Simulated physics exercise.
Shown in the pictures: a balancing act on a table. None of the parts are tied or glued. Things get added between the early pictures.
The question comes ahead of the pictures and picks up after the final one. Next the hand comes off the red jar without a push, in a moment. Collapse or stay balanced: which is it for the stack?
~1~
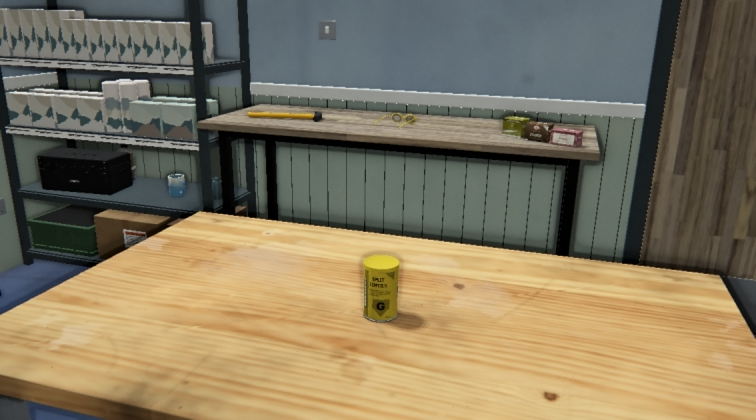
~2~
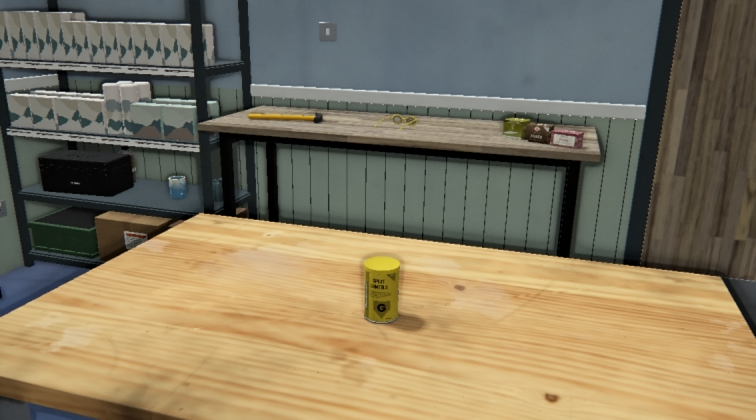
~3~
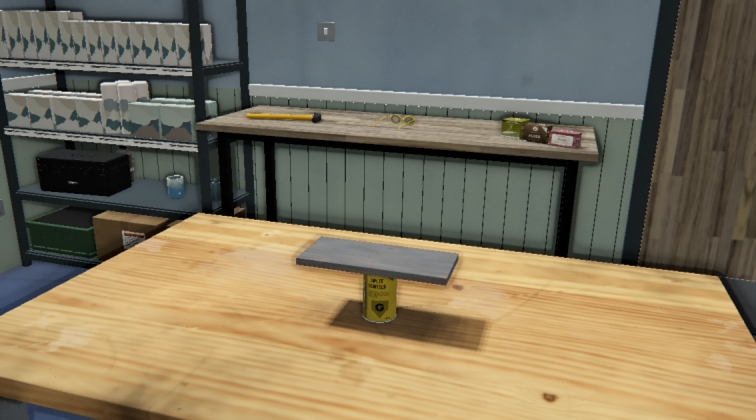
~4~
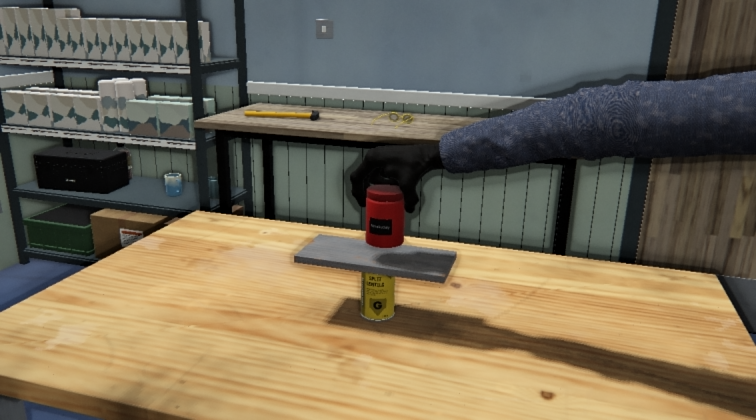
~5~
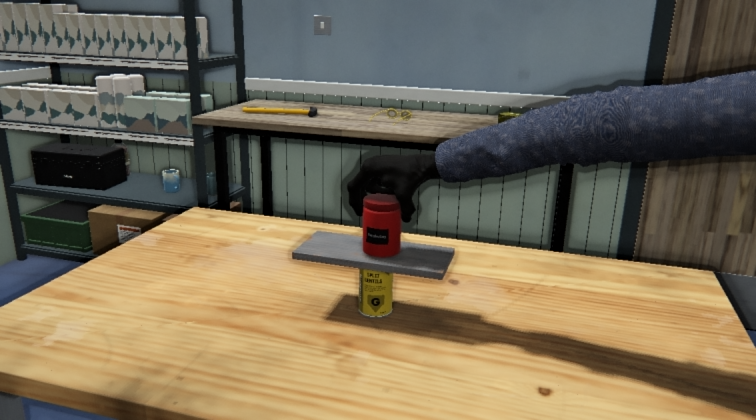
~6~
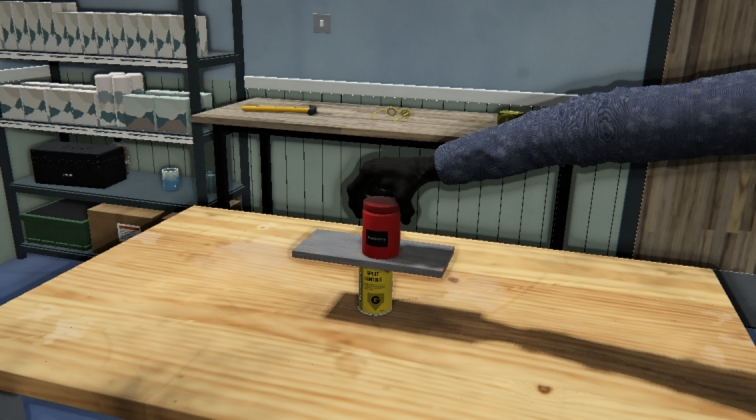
It will most likely stay balanced.
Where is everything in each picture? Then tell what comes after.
In the first frame, the last thing is not in view yet.
In the second frame, the last thing is not in view yet.
In the third frame, the last thing is not in view yet; grey board (379, 259).
In the fourth frame, coming down; red jar (385, 216); grey board (377, 257).
In the fifth frame, coming down; red jar (382, 225); grey board (375, 253).
In the sixth frame, in place under the hand; red jar (382, 227); grey board (374, 252).
Then, 0.20 s later than the last frame, all is still.
Then, 0.70 s later than the last frame, red jar resting near (382, 227).
When it is over, all 3 as before. End places, in pixels of the last picture, red jar near (382, 227). The stack stays up.
